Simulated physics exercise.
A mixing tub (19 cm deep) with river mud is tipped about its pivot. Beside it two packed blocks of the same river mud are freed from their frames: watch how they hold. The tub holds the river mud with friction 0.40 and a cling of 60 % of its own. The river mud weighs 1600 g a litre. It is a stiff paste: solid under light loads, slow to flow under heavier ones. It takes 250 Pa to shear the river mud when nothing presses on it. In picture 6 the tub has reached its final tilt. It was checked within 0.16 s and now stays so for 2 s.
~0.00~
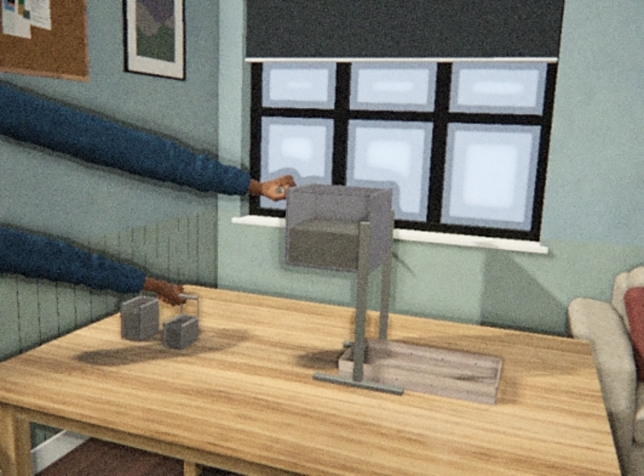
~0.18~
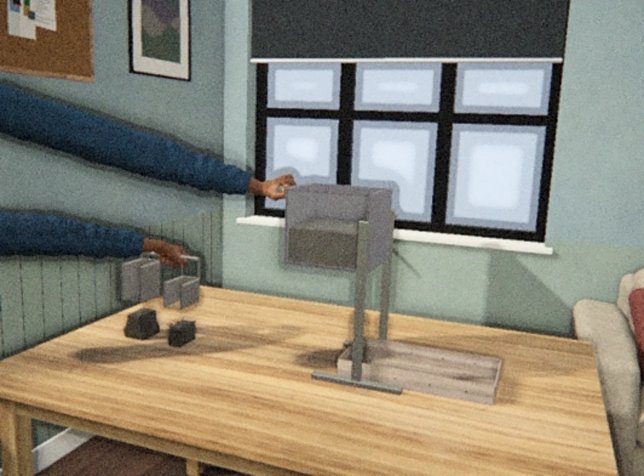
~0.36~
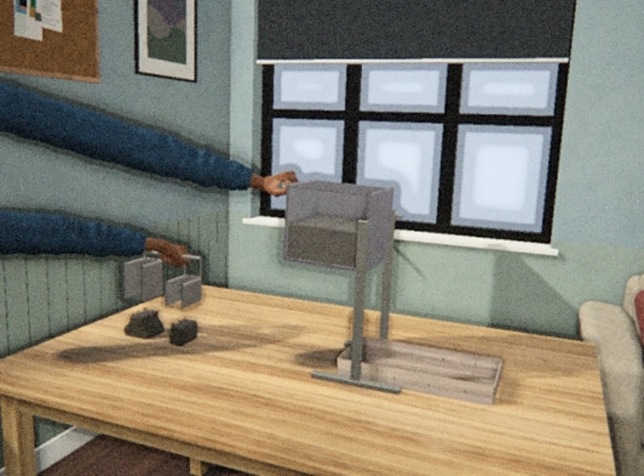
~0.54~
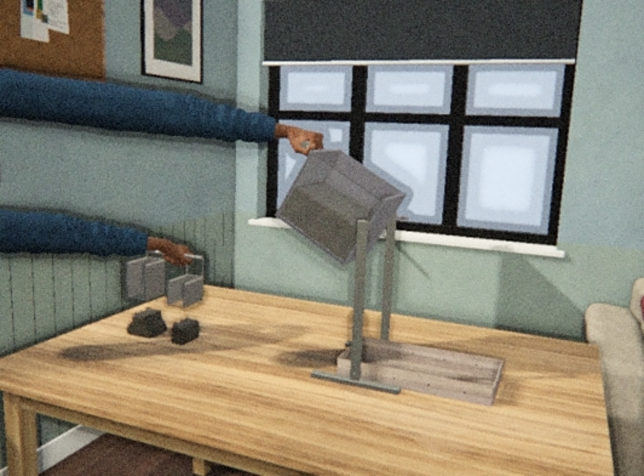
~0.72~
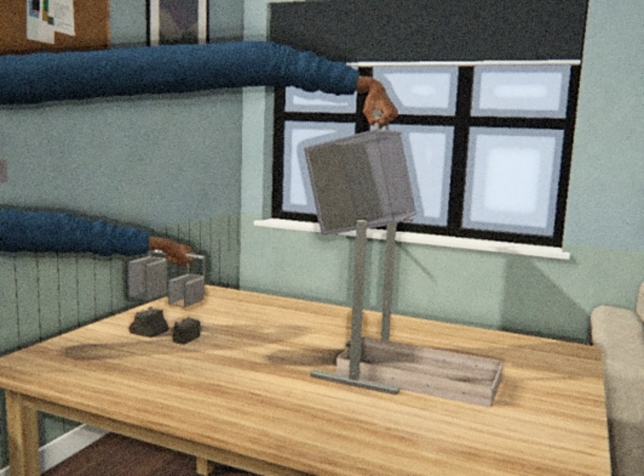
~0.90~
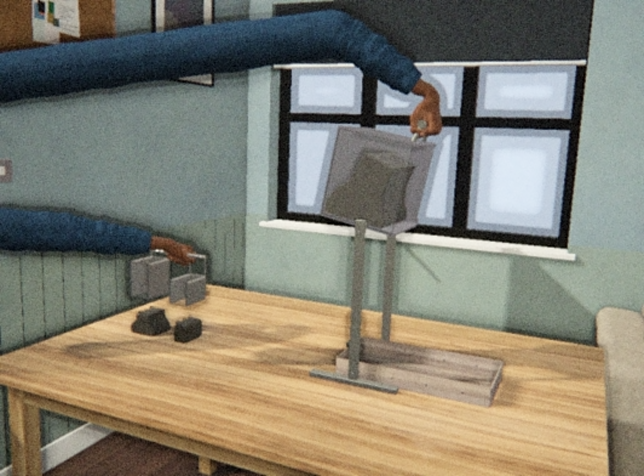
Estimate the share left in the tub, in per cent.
Expect roughly 37 %.
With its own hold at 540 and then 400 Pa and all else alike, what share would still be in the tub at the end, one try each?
In turn about 50 %, 45 %.
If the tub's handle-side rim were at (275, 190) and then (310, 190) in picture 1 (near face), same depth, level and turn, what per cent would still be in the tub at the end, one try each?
In turn about 30 %, 50 %.
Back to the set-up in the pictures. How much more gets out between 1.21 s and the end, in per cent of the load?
Near 3 %.
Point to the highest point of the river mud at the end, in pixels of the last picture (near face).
At about (348, 202).
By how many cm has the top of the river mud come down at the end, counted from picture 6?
Roughly 12 cm.
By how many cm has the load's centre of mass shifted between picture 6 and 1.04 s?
Roughly 10 cm.
After 1.04 s, the tub is at 100 degrees and holds 58 %.
After 1.21 s, the tub is at 100 degrees and holds 40 %.
After 1.38 s, the tub is at 100 degrees and holds 37 %.
After 1.55 s, the tub is at 100 degrees and holds 37 %.
After 2.90 s, at the end, the tub is at 100 degrees and holds 37 %.
